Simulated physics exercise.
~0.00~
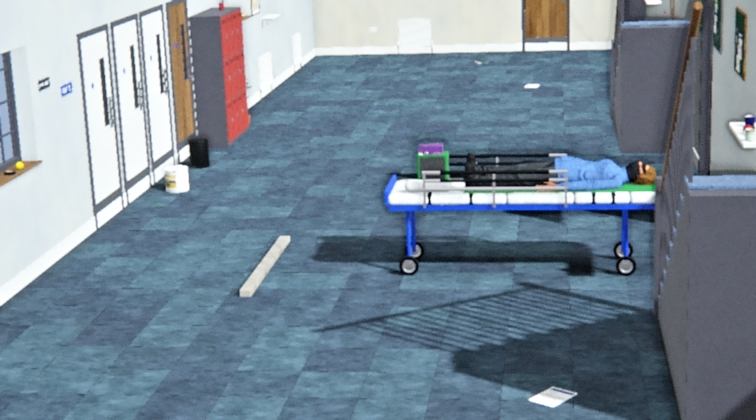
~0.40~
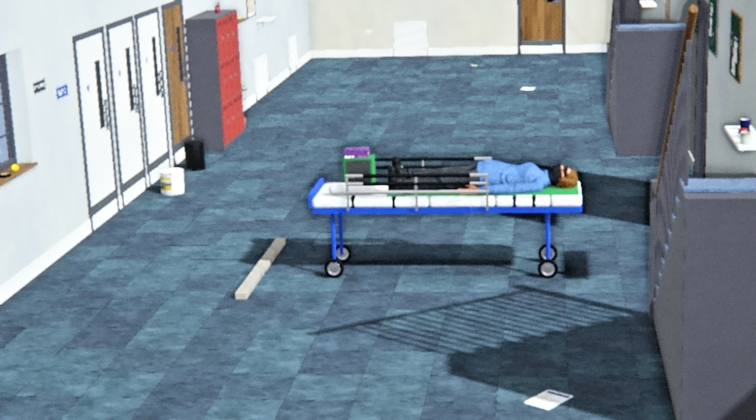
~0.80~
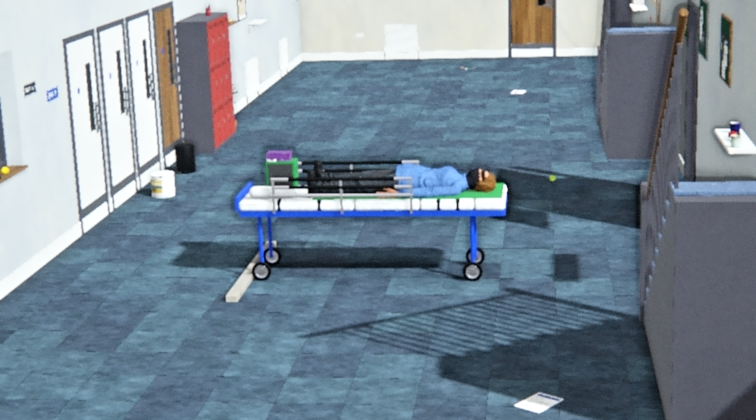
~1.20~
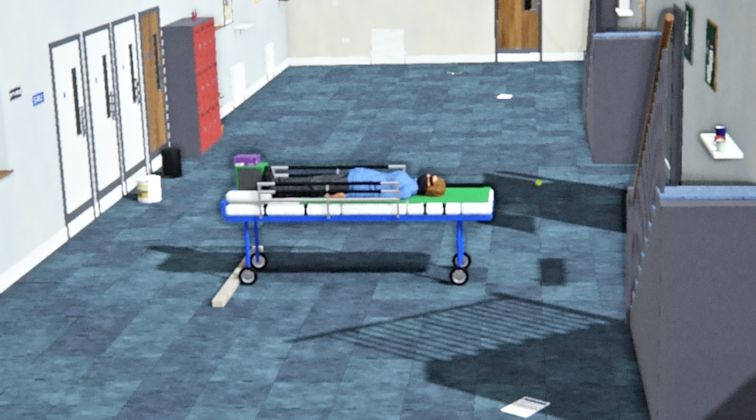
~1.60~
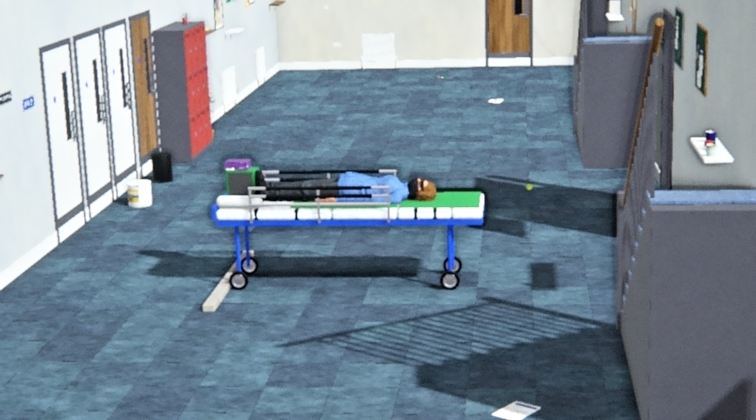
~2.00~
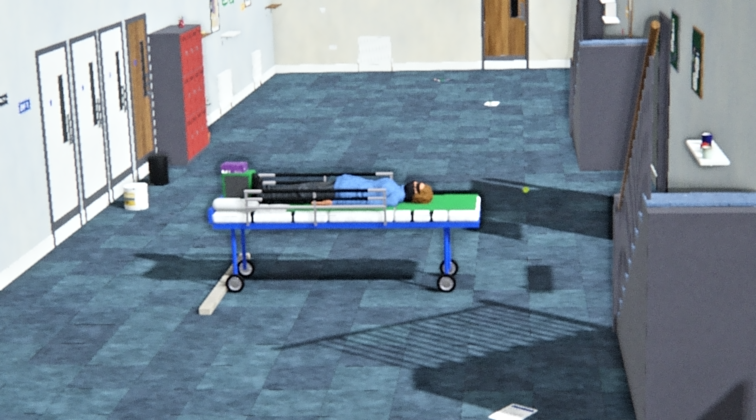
A person in blue lay limp on a trolley that rolled left across a carpeted floor, with a green box and a purple box by their feet, until it stopped at a low sill, where they slid slightly toward the foot and everything stayed aboard.
